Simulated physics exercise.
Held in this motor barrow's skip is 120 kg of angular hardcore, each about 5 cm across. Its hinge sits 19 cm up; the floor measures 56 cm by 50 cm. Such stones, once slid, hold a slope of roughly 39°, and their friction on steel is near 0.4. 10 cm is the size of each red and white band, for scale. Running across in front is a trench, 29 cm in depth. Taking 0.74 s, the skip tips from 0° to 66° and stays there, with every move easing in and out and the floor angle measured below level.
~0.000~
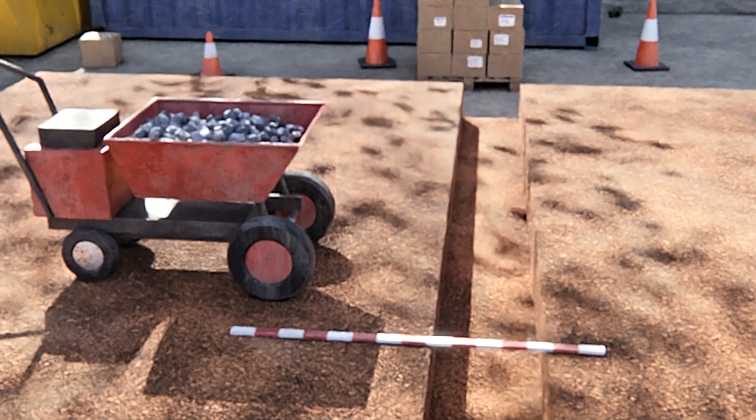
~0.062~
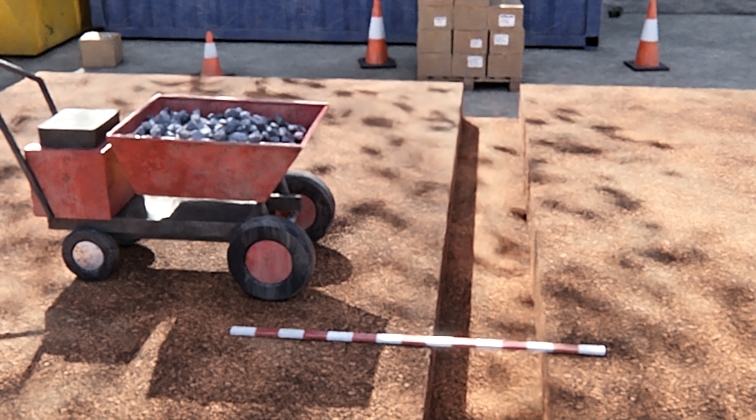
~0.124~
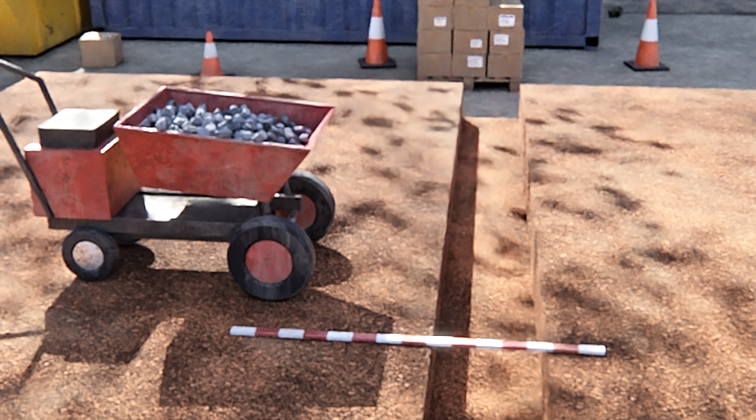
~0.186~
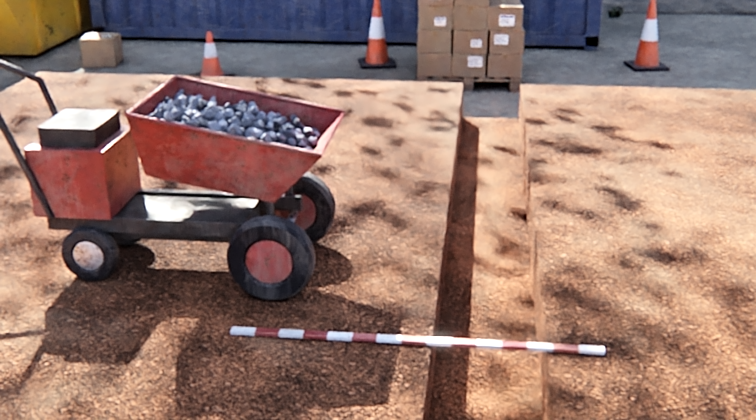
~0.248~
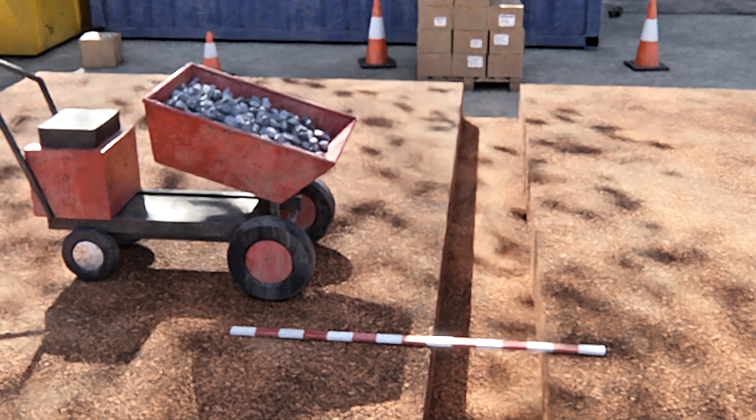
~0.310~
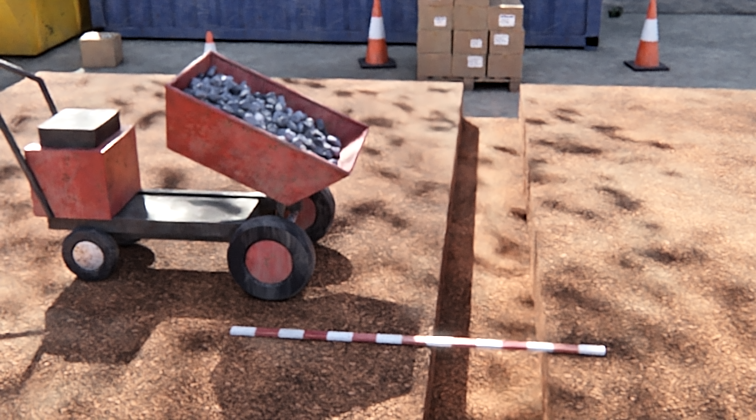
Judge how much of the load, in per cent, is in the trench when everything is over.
I judge it at about 48 per cent.
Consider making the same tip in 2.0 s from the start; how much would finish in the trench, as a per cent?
It would be near 35 percent.
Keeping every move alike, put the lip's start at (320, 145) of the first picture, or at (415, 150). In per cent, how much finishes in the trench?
Near 60 and near 30 percent.
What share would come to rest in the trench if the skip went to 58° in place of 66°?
Share in trench: Approx. 25%.
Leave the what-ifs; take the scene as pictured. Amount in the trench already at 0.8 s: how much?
Some 5 per cent.
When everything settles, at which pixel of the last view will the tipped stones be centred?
Roughly at (480, 325).
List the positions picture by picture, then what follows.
In the first frame, the skip is at 0°, its lip at (299, 147); the top of the load is at (222, 121).
The second frame shows lip at (302, 148), floor tilted 1°, highest stones at (213, 119); the stones move at 0.3 m/s on average.
In the third frame, the skip is at 5°, its lip at (310, 151); the top of the load is at (182, 113); the stones move at 0.7 m/s on average.
The fourth frame shows lip at (321, 156), floor tilted 10°, highest stones at (190, 104); the stones move at 0.9 m/s on average.
In the fifth frame, the skip is at 17°, its lip at (335, 164); the top of the load is at (192, 90); the stones move at 1.1 m/s on average.
In the sixth frame, the skip is at 25°, its lip at (350, 174); the top of the load is at (210, 79); the stones move at 1.2 m/s on average.
After 0.6 s the floor is at 55°; 100 % in the skip; the foremost stones are at (377, 195).
After 0.8 s the floor is at 66°; 87 % in the skip, 8 % short of the trench, 6 % in the trench; the foremost stones are at (472, 314).
After 1.2 s the floor is at 66°; 55 % in the skip, 9 % short of the trench, 36 % in the trench; the foremost stones are at (533, 330).
After 3.1 s the floor is at 66°; 41 % in the skip, 11 % short of the trench, 48 % in the trench; the foremost stones are at (533, 330).
